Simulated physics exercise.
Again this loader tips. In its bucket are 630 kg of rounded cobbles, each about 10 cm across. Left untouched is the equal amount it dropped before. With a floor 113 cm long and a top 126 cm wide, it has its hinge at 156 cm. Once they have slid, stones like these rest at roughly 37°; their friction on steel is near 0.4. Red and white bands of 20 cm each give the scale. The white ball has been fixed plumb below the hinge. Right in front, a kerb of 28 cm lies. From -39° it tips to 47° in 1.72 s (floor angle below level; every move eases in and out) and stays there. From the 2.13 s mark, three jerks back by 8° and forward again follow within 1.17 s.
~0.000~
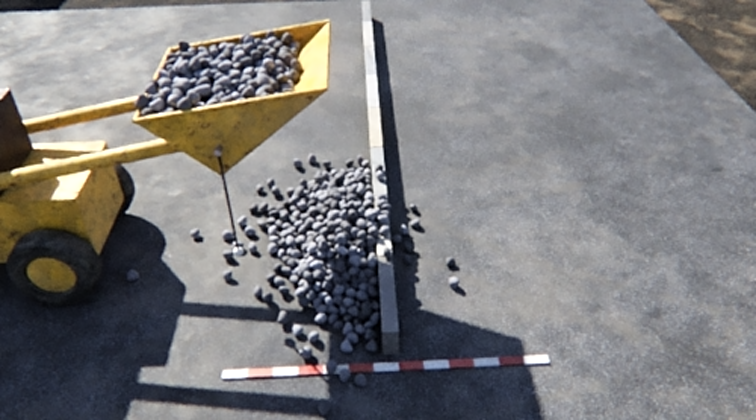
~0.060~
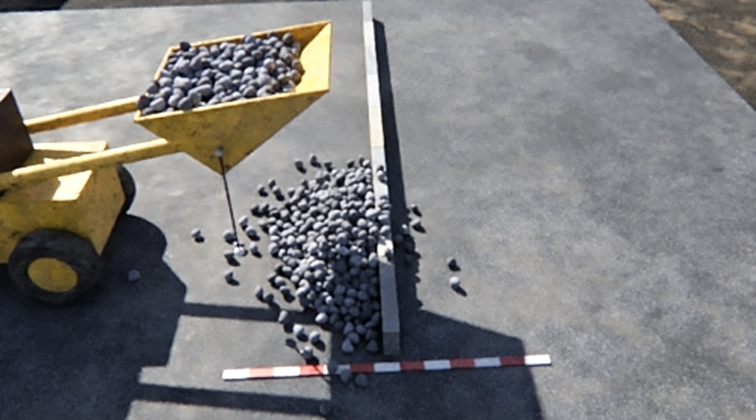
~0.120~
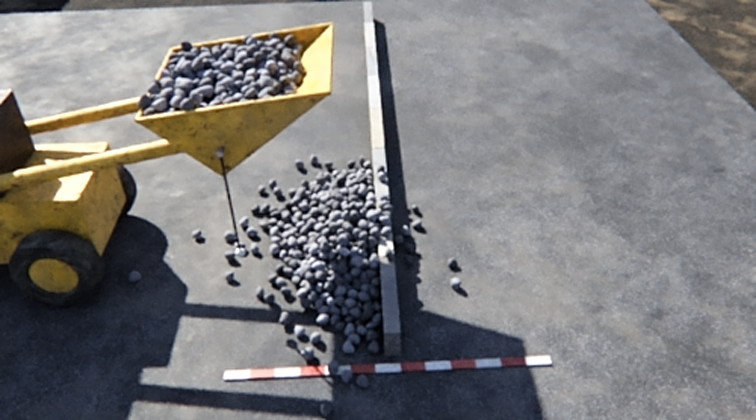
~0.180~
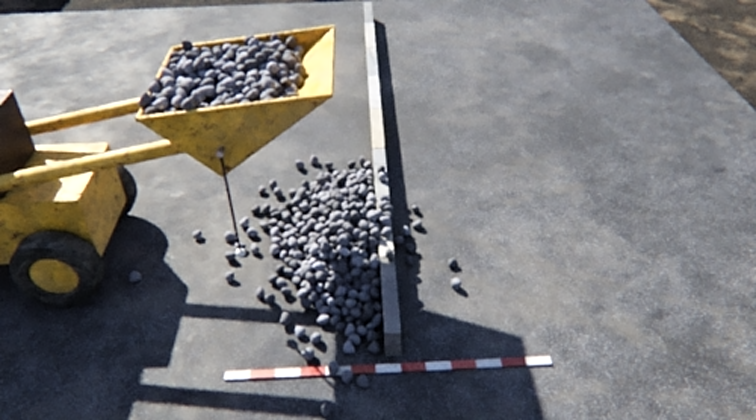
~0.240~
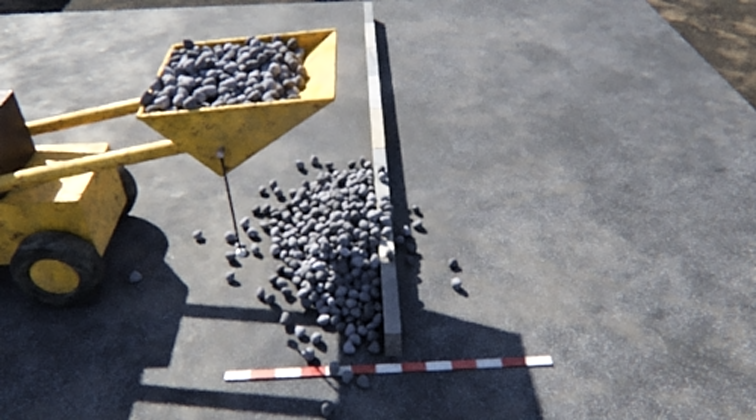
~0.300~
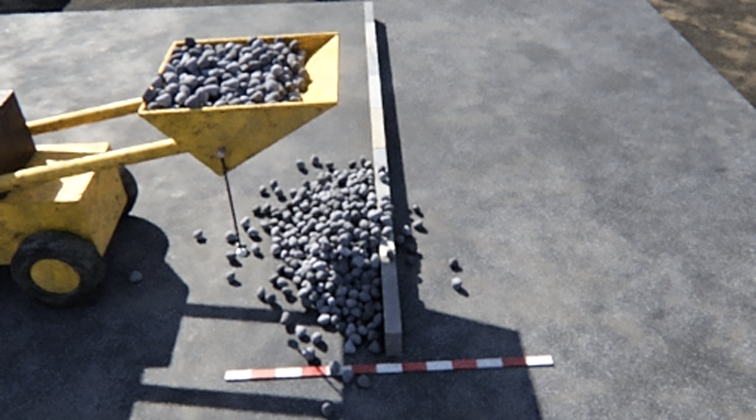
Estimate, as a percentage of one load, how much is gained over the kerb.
Some 22 per cent is added.
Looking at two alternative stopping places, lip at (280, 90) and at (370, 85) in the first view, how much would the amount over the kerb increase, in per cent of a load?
The first would add some 0 per cent and the second some 65 per cent.
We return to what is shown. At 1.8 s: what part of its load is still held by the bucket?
It keeps some 25 percent of its load.
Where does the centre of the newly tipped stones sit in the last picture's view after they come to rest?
(348, 233).
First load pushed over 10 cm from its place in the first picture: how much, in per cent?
25 %.
After 1.3 s the floor is at 34°; in per cent of one load, 95 in the bucket, 103 on this side of the kerb, 2 over the kerb; the foremost stones are at (421, 244).
After 1.8 s the floor is at 47°; in per cent of one load, 23 in the bucket, 170 on this side of the kerb, 7 over the kerb; the foremost stones are at (430, 239).
After 3.8 s the floor is at 47°; in per cent of one load, 0 in the bucket, 177 on this side of the kerb, 24 over the kerb; the foremost stones are at (537, 233).
After 6.6 s the floor is at 47°; in per cent of one load, 0 in the bucket, 177 on this side of the kerb, 24 over the kerb; the foremost stones are at (537, 233). Net gain over the kerb, 22.
